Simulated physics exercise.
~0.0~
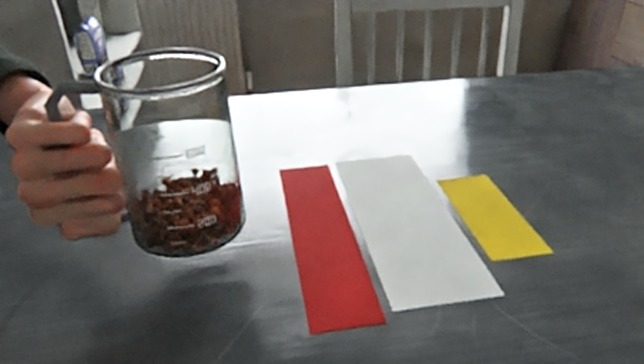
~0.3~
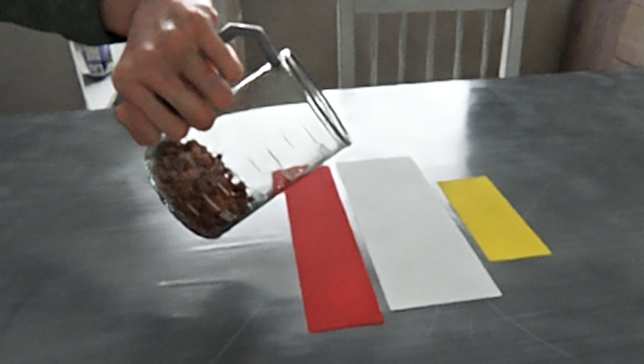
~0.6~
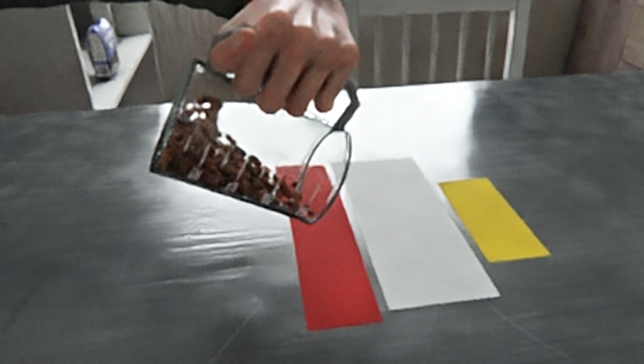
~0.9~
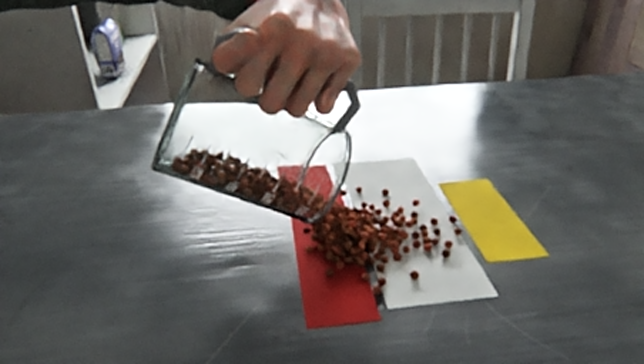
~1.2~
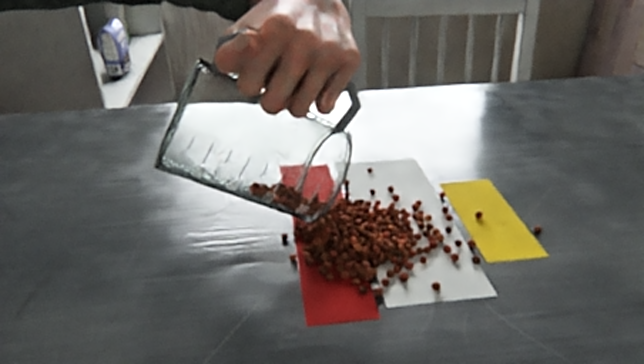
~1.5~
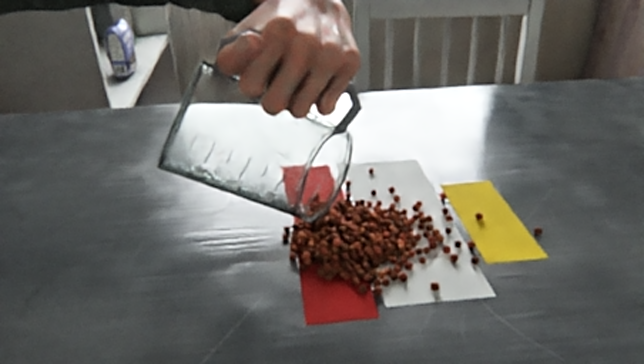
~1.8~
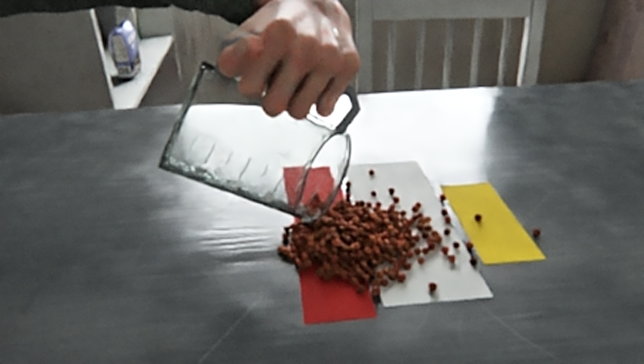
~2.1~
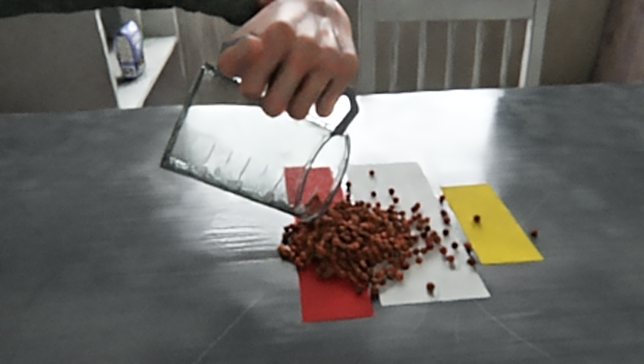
A dark, shiny table stands in a room with chairs behind it, seen from slightly above as the view drifts a little sideways. A red, a white and a yellow mat lie on it from left to right, and a hand at the left holds a clear glass jug partly filled with reddish-brown pellets. The hand lifts the jug toward the mats and tips it to the right, its mouth above the red mat. The pellets slide to the rim and pour out, spreading rightward until the jug empties. They settle in a heap across the red and white mats, with a few strays near the yellow one, while the hand keeps the jug tilted.
